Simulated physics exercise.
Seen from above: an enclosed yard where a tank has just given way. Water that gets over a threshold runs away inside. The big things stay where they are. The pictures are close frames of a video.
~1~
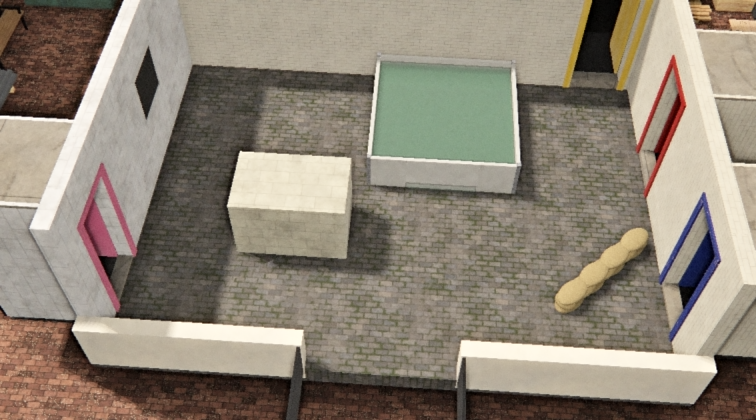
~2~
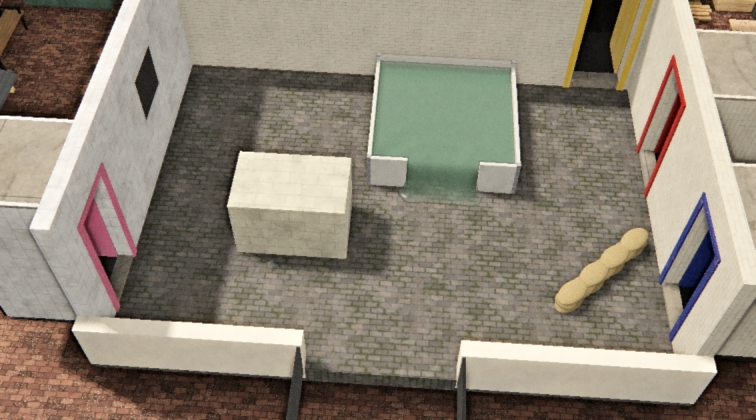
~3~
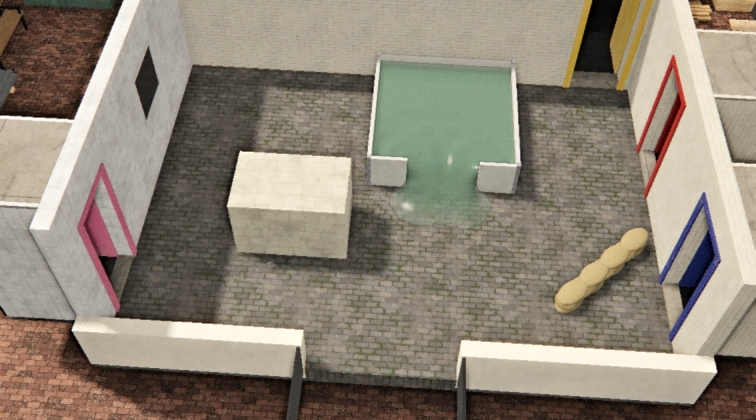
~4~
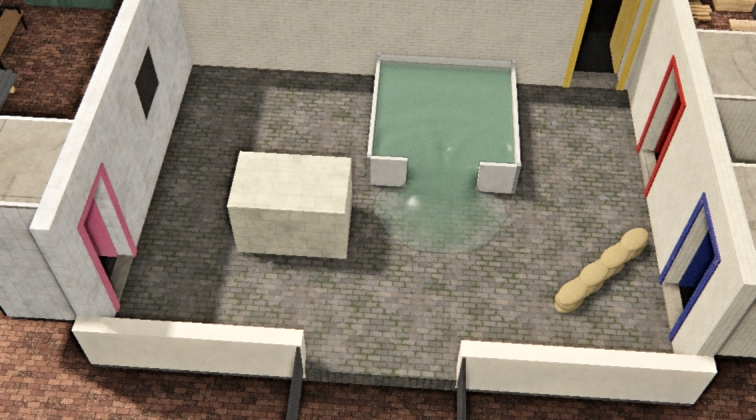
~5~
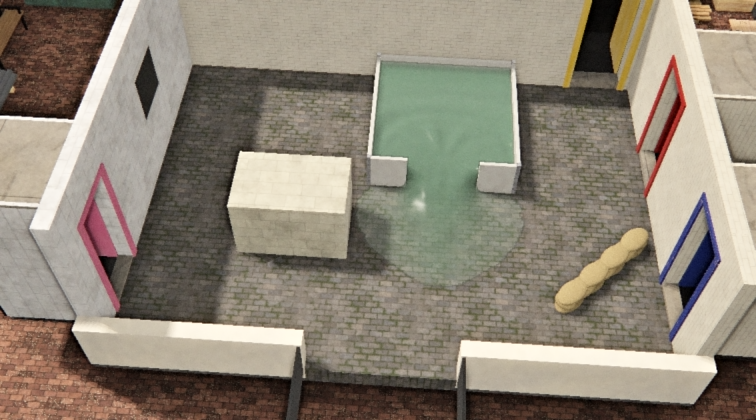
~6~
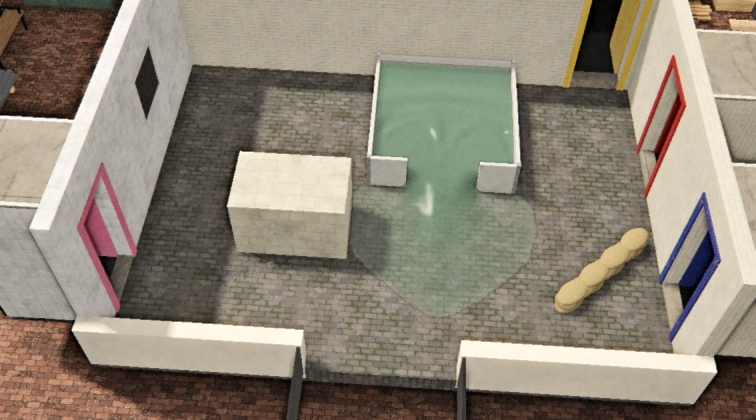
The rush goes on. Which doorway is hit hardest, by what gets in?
The blue doorway takes the most.
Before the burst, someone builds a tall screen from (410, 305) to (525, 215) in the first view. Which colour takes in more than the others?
It is the pink one.
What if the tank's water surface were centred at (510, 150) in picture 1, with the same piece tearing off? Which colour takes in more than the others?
The blue door.
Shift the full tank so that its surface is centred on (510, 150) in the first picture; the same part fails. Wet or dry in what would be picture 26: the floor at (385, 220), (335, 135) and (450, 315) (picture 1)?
In that order: Free of water, no water, under water.
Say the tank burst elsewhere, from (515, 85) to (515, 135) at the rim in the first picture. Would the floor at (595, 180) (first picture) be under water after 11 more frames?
Verdict: Flooded.
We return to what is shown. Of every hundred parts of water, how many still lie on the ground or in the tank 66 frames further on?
Some 58 per cent.
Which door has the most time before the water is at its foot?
Last comes the one in yellow.
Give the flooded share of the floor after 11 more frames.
Close to 30 %.
A moment on, water covers 25 % of the floor; red door not reached, yellow door not reached, blue door not reached, pink door not reached.
Next, water covers 30 % of the floor; red door not reached, yellow door not reached, blue door not reached, pink door not reached.
Then, water covers 40 % of the floor; red door not reached, yellow door not reached, blue door a trickle in, pink door not reached.
Later, water covers 55 % of the floor; red door wet at the sill, nothing in, yellow door wet at the sill, nothing in, blue door some in, pink door a trickle in.
In the end, water covers 70 % of the floor; red door wet at the sill, nothing in, yellow door wet at the sill, nothing in, blue door a lot in, pink door a trickle in; the blue door has let in the most.
